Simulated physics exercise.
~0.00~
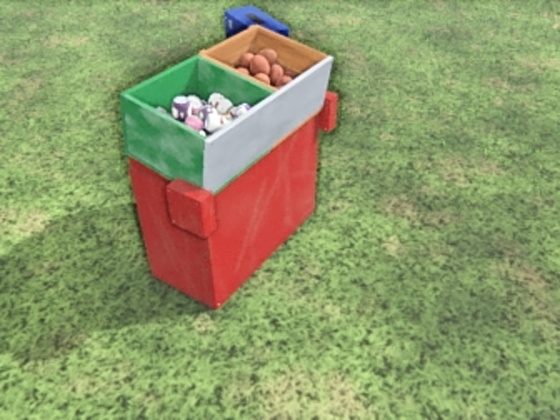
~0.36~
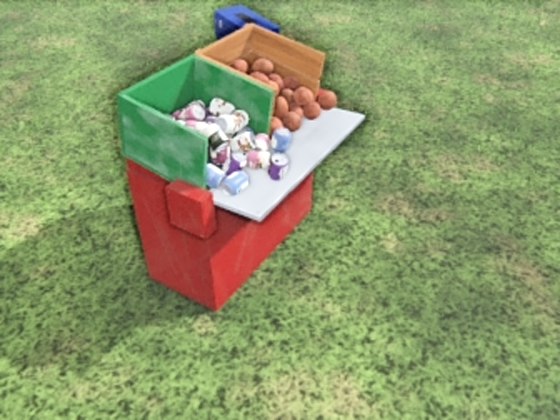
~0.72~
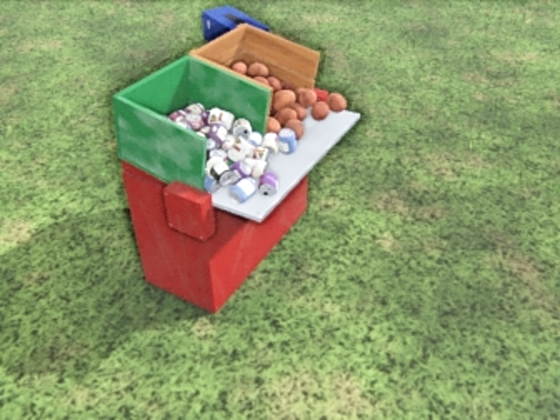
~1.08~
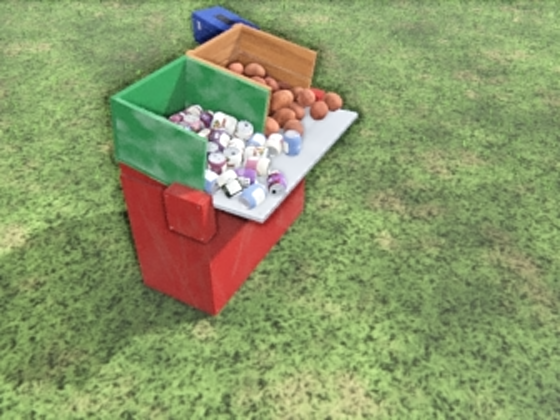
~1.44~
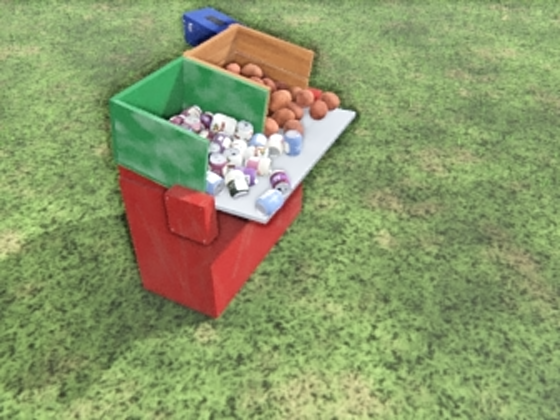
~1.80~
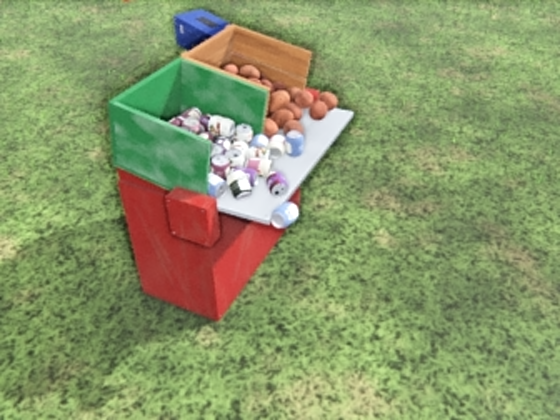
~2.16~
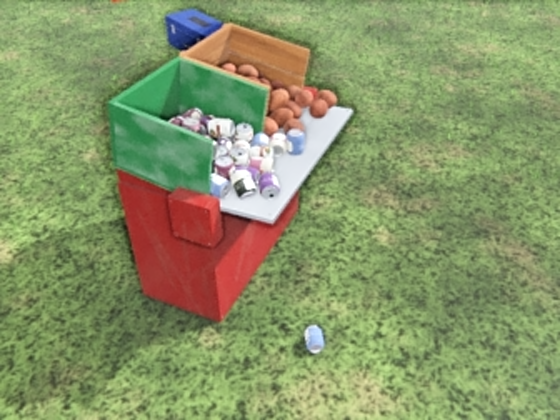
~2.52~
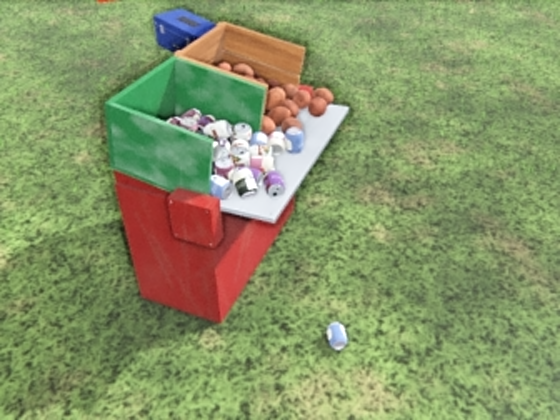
A flap swings open, potatoes and cans slide onto it, and one can drops onto the grass.
